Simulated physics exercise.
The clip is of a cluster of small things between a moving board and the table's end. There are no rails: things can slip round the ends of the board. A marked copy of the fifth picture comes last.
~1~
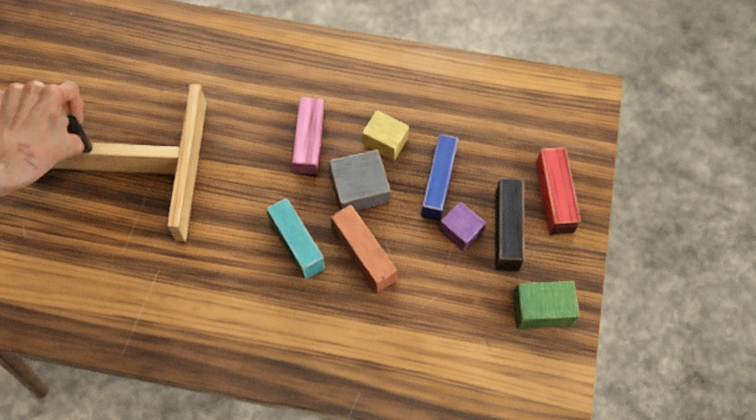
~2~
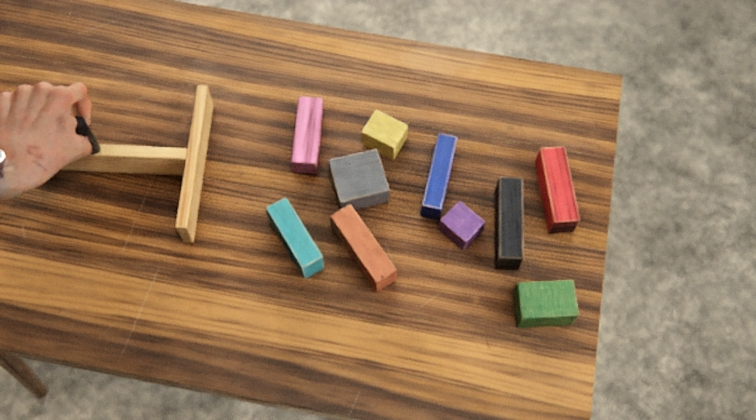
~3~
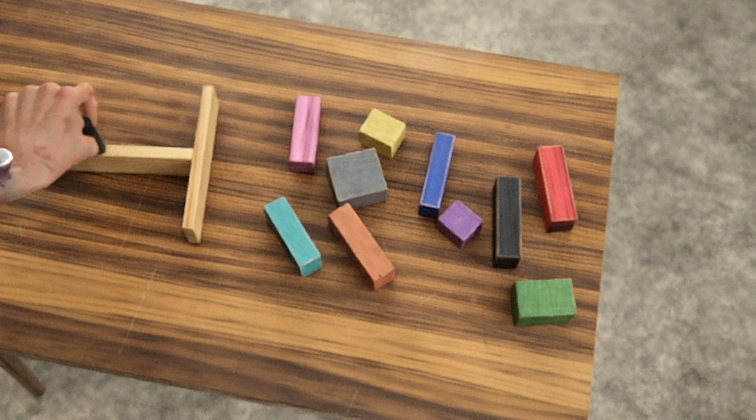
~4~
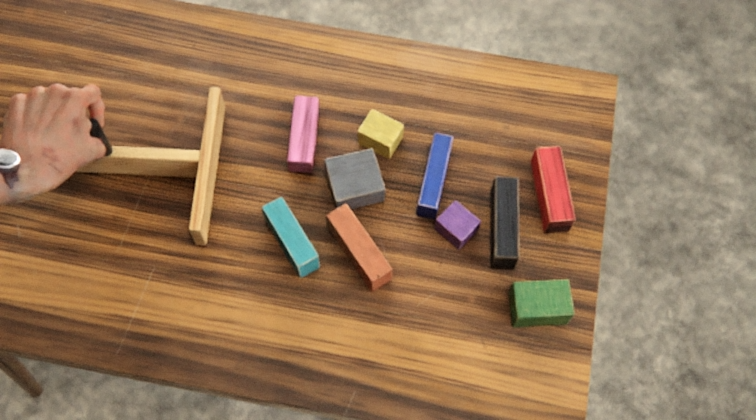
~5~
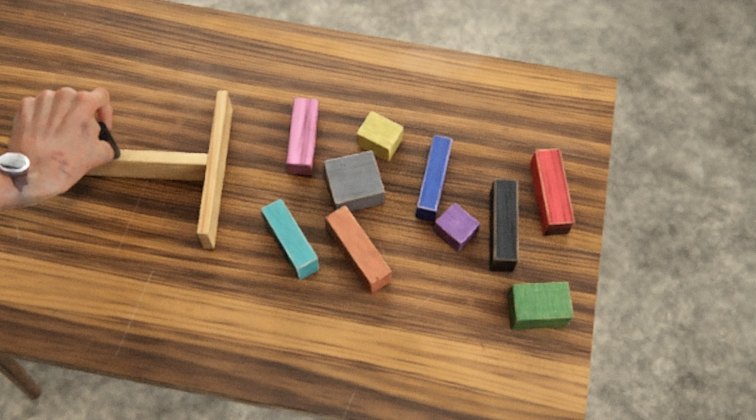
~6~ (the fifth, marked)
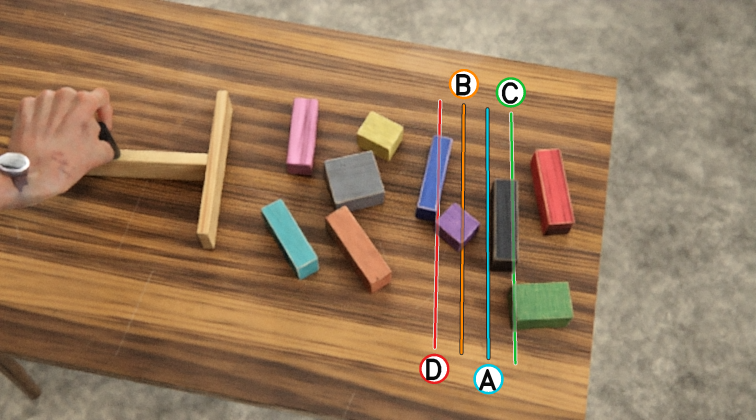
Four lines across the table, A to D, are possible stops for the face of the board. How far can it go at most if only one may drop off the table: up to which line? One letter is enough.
Line A.
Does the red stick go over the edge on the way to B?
No.
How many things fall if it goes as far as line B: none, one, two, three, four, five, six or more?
In all, none.
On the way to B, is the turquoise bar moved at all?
By then, yes.
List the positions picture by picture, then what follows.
The first frame shows turquoise bar (296, 238); purple block (462, 227); black stick (509, 224).
The second frame shows board (192, 154); yellow block (385, 135).
The third frame shows board (199, 154); red stick (555, 189).
The fourth frame shows board (205, 156); orange bar (359, 247).
The fifth frame shows board (213, 159); grey block (354, 182); turquoise bar (290, 239); purple block (456, 228).
On the marked copy, A at (488, 226); B at (463, 221); C at (513, 230); D at (438, 217).
With A. Early on, board (311, 177); pink stick (334, 141); turquoise bar (325, 243).
Further on, board (411, 195); black stick (524, 231); blue stick (504, 185).
At the end, board (488, 209); red stick over the edge; black stick (598, 246); one fallen.
As for the rest, B is within the limit but short; C drops two; D is within the limit but short.
